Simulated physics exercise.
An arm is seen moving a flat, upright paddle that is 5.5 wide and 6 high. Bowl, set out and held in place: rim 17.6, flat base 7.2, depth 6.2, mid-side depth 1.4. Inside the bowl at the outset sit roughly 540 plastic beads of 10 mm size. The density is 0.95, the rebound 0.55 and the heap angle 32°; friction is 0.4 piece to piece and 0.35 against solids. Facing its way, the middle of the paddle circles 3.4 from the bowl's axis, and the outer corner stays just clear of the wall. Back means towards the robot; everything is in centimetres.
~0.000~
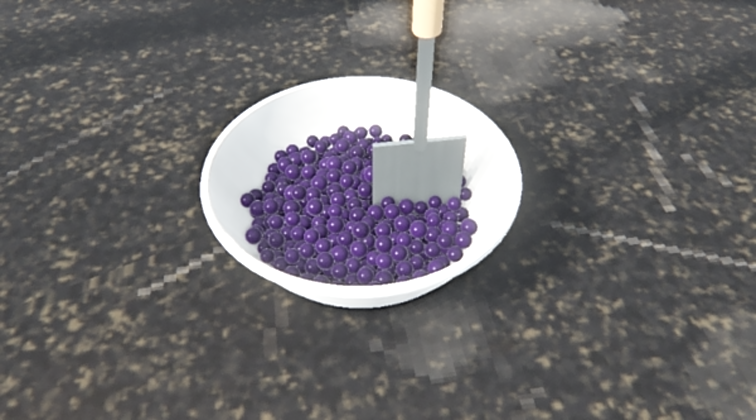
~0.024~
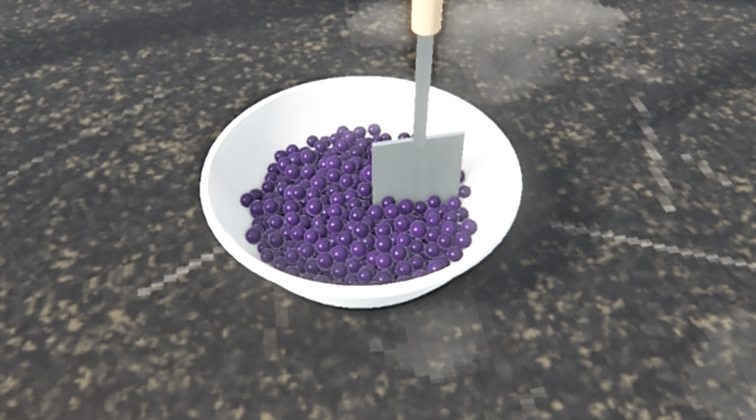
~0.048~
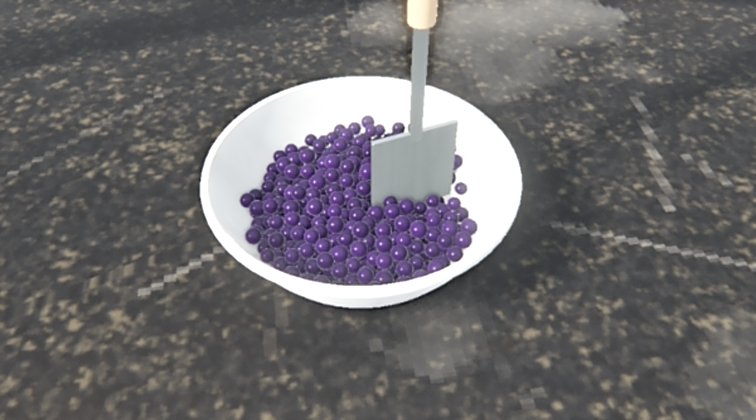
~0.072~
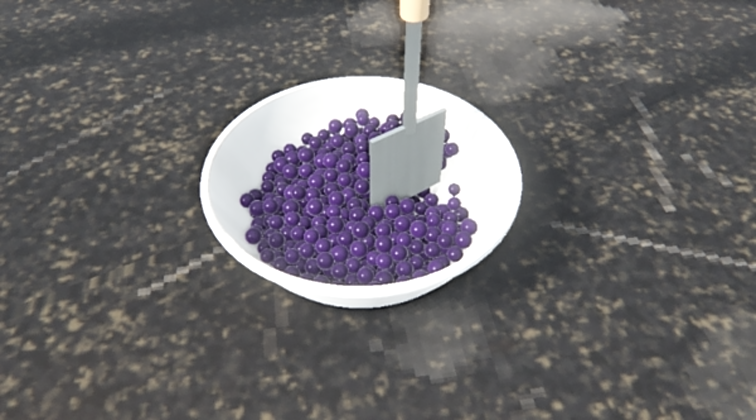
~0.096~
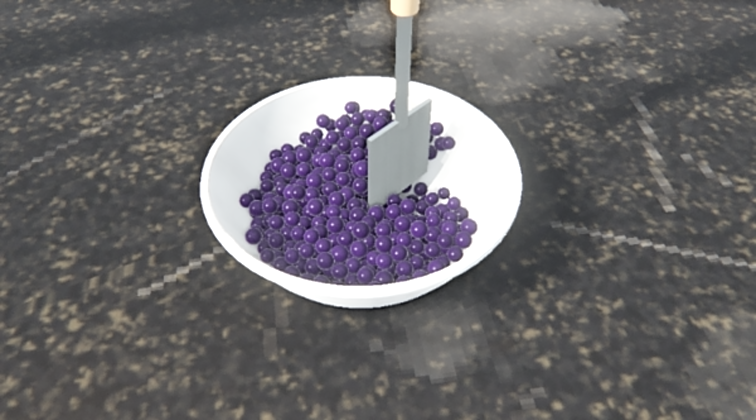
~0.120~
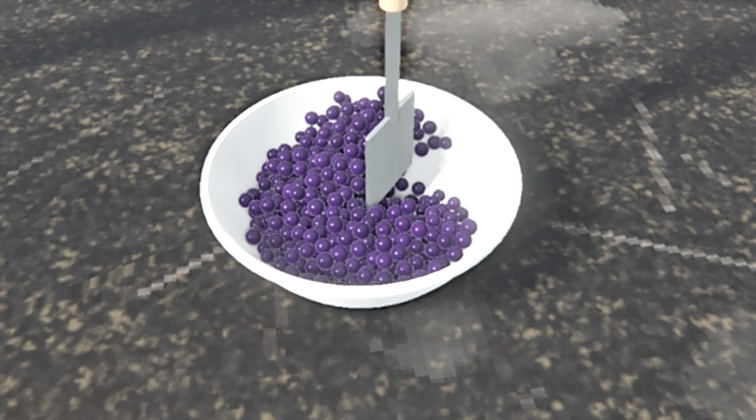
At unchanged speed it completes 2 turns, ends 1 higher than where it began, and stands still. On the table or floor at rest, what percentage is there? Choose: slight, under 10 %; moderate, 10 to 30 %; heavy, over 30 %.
It is moderate.
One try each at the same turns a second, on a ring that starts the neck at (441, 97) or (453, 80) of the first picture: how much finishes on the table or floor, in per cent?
Close to 15 per cent for the first and close to 0 per cent for the second.
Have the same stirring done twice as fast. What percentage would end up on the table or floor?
It would come to around 45 percent.
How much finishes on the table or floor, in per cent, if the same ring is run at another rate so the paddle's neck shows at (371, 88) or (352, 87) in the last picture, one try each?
First try: About 35 %; second try: About 40 %.
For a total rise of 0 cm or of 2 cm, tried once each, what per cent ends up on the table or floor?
About 25 per cent on the first try and 15 per cent on the second.
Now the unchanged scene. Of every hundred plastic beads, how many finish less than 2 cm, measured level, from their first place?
Near 10 % of the pieces.
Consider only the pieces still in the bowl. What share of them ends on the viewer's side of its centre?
Roughly 40 per cent.
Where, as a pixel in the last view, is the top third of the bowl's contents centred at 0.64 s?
The top third is centred near (452, 191) in the last picture.
After 0.64 s, 314° round, highest piece 8 above the table; 489 in the bowl, 48 on the table or floor, 4 in flight or on the tool.
After 1.17 s, 218° round, highest piece 8 above the table; 460 in the bowl, 79 on the table or floor, 2 in flight or on the tool.
After 1.63 s, 0° round, highest piece 6 above the table; 450 in the bowl, 91 on the table or floor.
After 2.33 s, 0° round, highest piece 6 above the table; 450 in the bowl, 91 on the table or floor.
In the end, 450 in the bowl, 91 on the table or floor. That is 17 % on the table or floor.
